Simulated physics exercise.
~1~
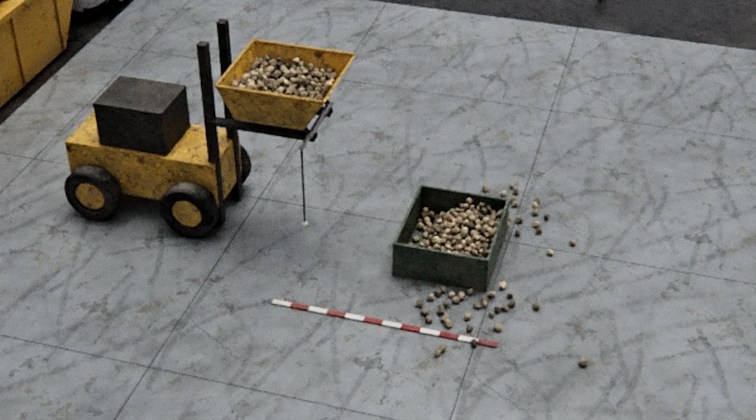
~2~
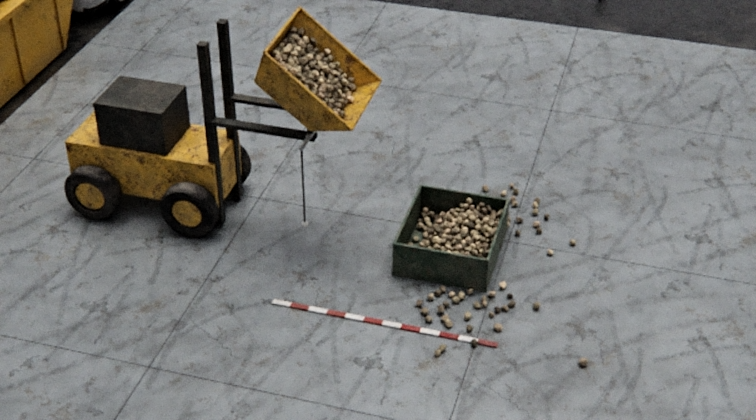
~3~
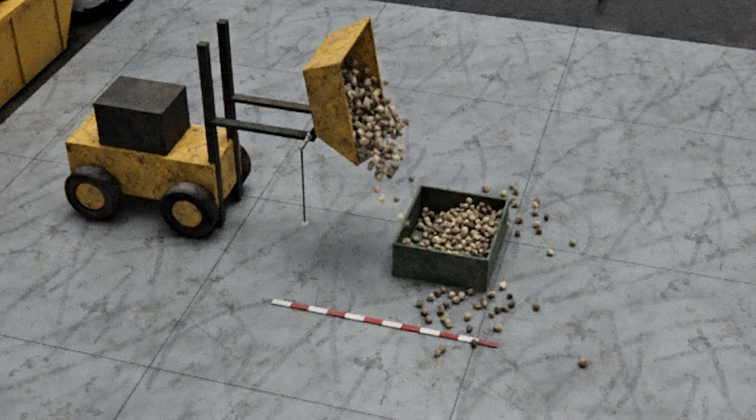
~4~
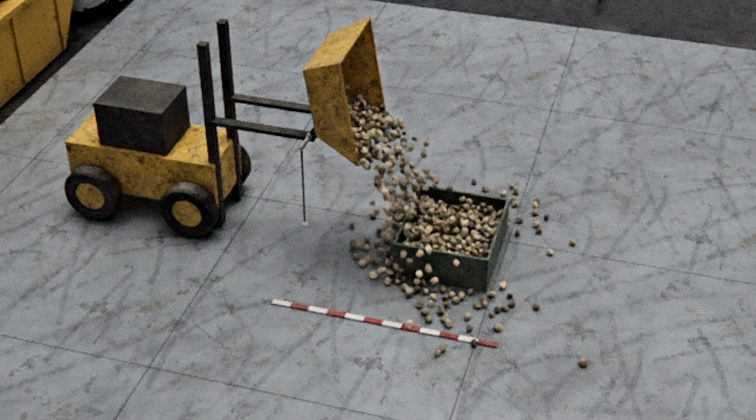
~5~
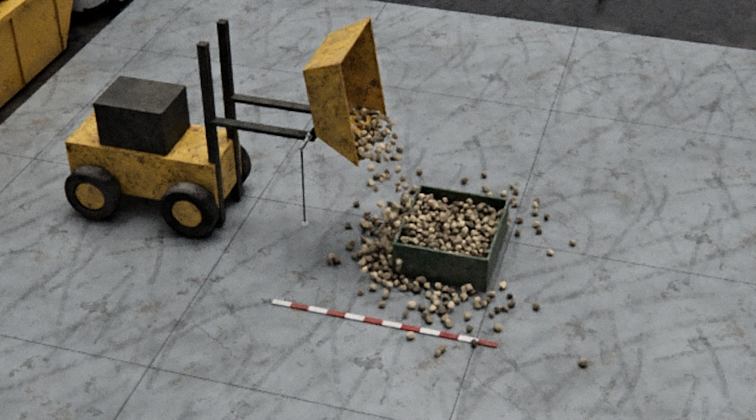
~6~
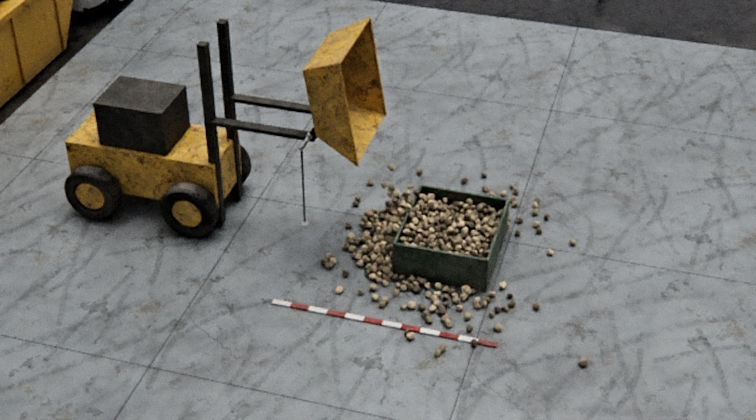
On a scuffed grey floor, a yellow truck's skip tips stones into and around a green bin.
